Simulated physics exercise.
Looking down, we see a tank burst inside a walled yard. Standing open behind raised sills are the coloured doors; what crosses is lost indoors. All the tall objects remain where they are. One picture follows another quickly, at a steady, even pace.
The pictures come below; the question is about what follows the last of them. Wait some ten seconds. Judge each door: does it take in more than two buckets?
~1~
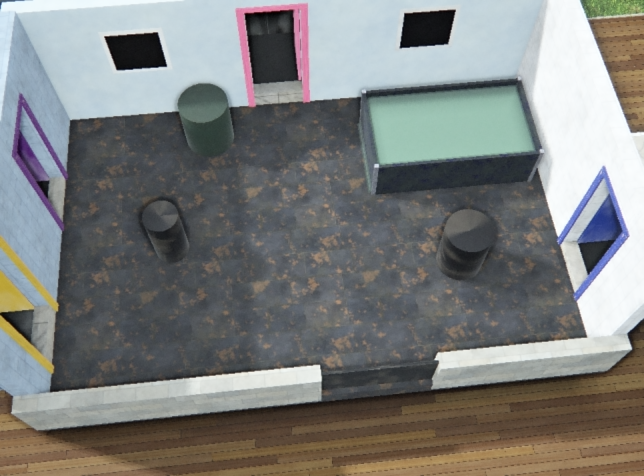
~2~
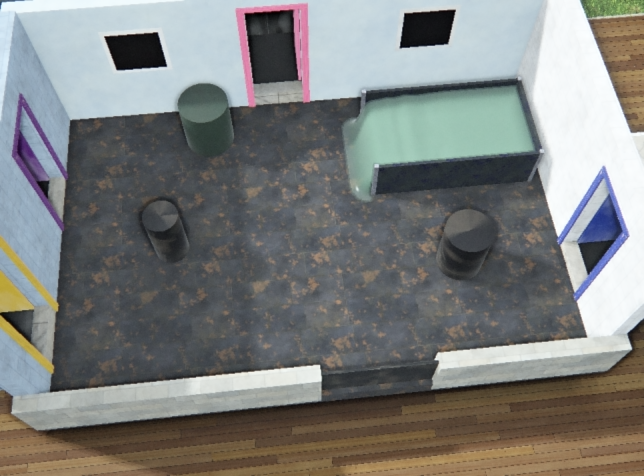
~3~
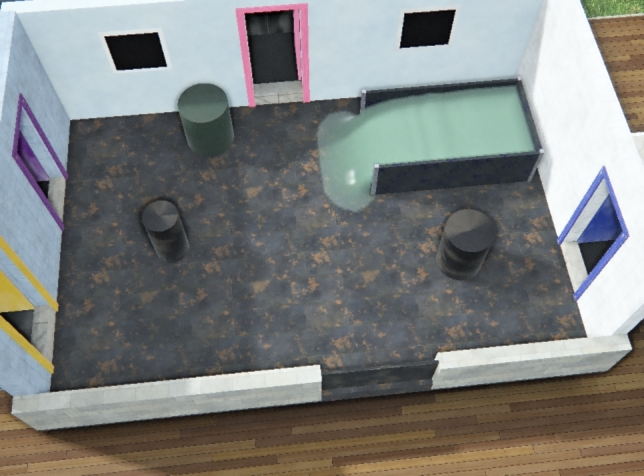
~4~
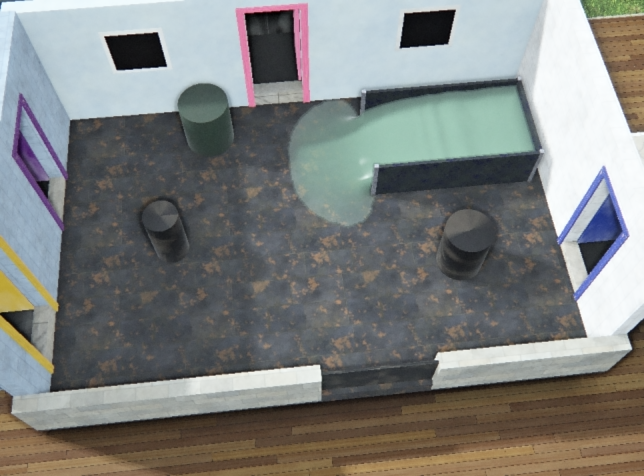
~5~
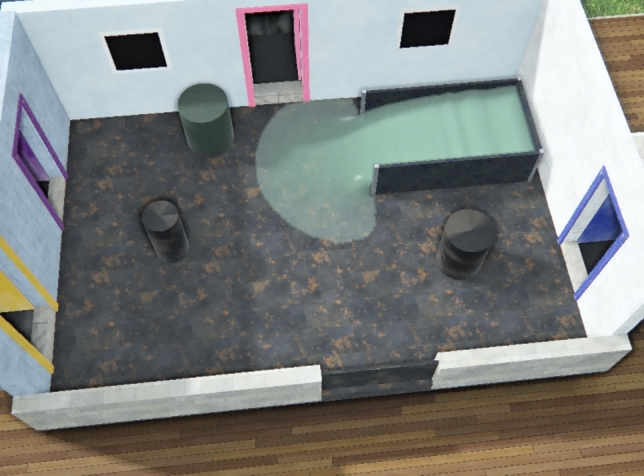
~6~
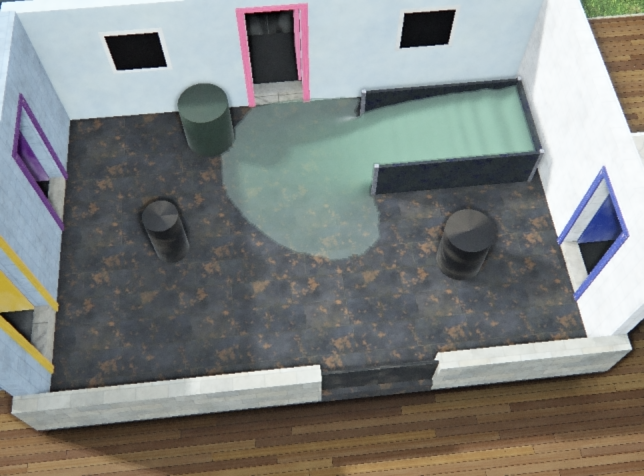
My call: The purple door takes in more, the blue door keeps it to two or fewer, the pink door keeps it to two or fewer, the yellow door keeps it to two or fewer.
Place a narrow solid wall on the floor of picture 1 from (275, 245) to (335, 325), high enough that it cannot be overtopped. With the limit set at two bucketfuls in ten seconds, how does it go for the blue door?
Door by door: Blue misses the mark.
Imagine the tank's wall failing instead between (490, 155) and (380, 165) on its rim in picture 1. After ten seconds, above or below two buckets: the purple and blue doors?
Result - purple: Within bounds; blue: Beyond the limit.
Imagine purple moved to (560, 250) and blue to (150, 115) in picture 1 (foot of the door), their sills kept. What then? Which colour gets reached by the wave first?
That would be the pink door.
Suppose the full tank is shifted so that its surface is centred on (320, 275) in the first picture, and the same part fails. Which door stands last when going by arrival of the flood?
The blue one.
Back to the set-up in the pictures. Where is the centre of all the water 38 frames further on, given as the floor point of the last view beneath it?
Around pixel (238, 232) of the last picture.
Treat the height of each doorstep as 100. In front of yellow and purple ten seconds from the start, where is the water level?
Near 20 per cent and 50 per cent, respectively.
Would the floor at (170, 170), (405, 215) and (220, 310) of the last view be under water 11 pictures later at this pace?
In turn, the points end up soaked, high and dry and soaked.
A moment on, water covers 35 % of the floor; the purple door not reached, the blue door not reached, the pink door wet at the sill, nothing in, the yellow door not reached.
Next, water covers 50 % of the floor; the purple door over two buckets in, the blue door not reached, the pink door wet at the sill, nothing in, the yellow door not reached.
Then, water covers 60 % of the floor; the purple door far over two buckets in, the blue door not reached, the pink door under two buckets in, the yellow door wet at the sill, nothing in.
Later, water covers 70 % of the floor; the purple door far over two buckets in, the blue door not reached, the pink door under two buckets in, the yellow door wet at the sill, nothing in.
In the end, water covers 100 % of the floor; the purple door far over two buckets in, the blue door wet at the sill, nothing in, the pink door under two buckets in, the yellow door wet at the sill, nothing in.
